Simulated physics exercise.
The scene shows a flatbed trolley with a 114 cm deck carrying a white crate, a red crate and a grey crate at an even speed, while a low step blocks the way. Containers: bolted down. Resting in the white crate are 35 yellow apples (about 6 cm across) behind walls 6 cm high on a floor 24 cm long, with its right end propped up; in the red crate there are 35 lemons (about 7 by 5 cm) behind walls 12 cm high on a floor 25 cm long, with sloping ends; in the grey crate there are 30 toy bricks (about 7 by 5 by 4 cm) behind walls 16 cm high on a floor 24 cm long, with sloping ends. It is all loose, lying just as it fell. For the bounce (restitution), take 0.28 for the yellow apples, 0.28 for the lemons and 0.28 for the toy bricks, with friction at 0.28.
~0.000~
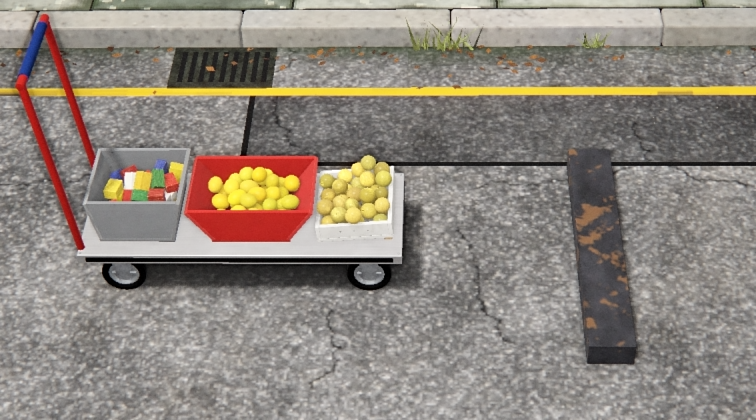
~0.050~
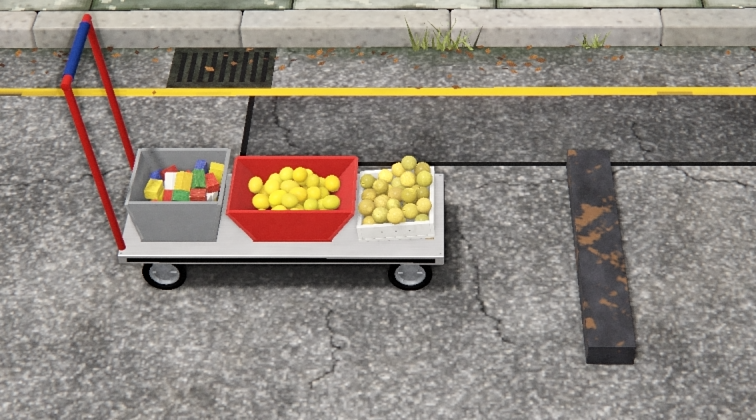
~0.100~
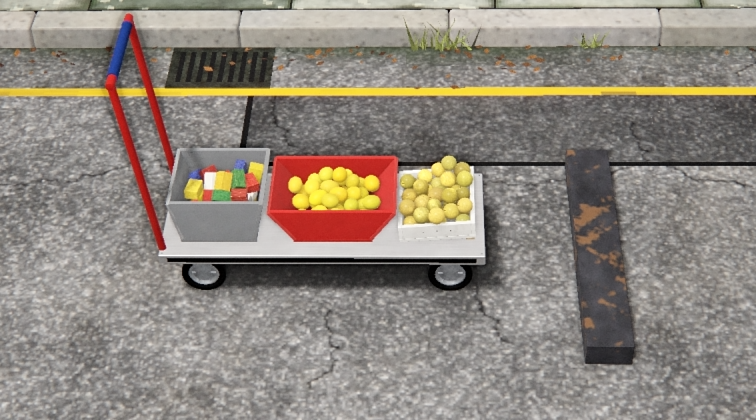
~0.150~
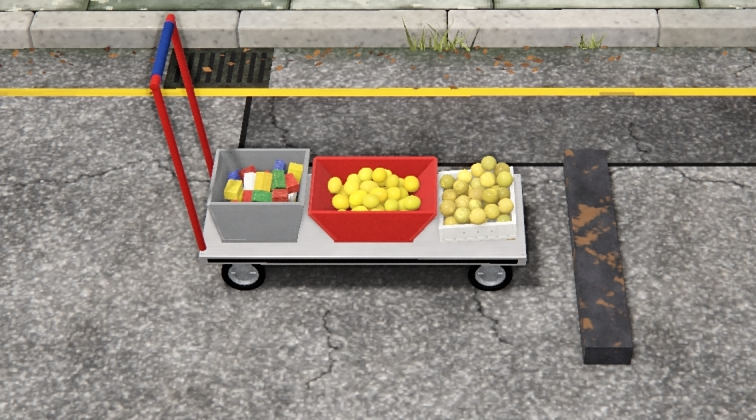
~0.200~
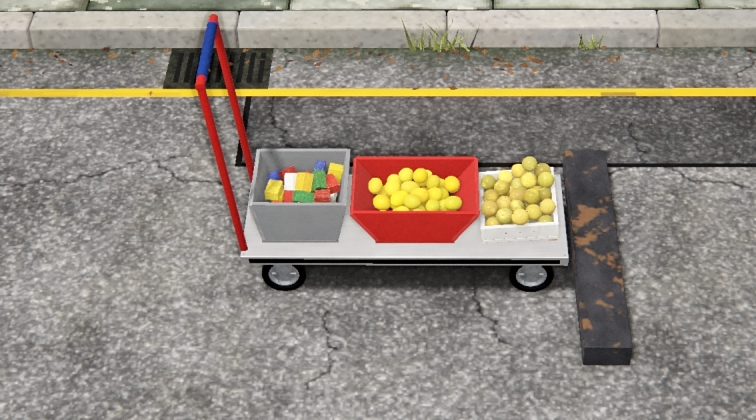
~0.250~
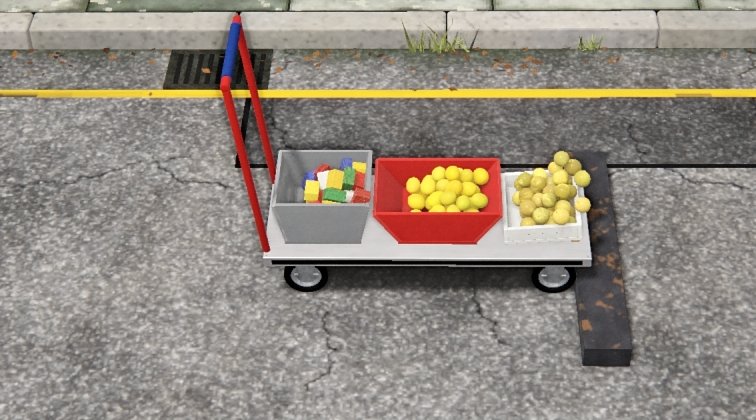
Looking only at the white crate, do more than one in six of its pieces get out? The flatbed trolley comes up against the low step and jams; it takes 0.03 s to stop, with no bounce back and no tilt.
Yes.
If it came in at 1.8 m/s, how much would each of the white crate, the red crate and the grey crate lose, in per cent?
In that case the white crate sheds 40 per cent of its load, the red crate 0 per cent, and the grey crate 0 per cent.
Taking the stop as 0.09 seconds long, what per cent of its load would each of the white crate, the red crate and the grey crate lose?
White crate 50 %, red crate 20 %, grey crate 0 %.
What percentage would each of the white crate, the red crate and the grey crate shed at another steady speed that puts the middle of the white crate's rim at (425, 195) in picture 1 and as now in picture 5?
Under that change it'd be white crate at 40, red crate at 10 and grey crate at 0 percent.
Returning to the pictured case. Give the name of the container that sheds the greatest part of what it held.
White crate.
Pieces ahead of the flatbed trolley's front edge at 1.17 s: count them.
I count about 20 pieces out front at that moment.
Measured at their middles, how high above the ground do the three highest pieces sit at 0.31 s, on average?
Close to 44 cm up.
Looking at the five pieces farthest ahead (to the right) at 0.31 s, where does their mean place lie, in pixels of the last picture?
About (608, 190).
After 0.31 s, 10 of 35 out of the white crate, 0 of 35 out of the red crate and 0 of 30 out of the grey crate.
After 0.43 s, 17 of 35 out of the white crate, 4 of 35 out of the red crate and 0 of 30 out of the grey crate.
After 0.66 s, 18 of 35 out of the white crate, 8 of 35 out of the red crate and 0 of 30 out of the grey crate.
Outcome (at 1.17 s), 18 of 35 out of the white crate, 8 of 35 out of the red crate and 0 of 30 out of the grey crate. Asked share, 18 of 35, 51 per cent.
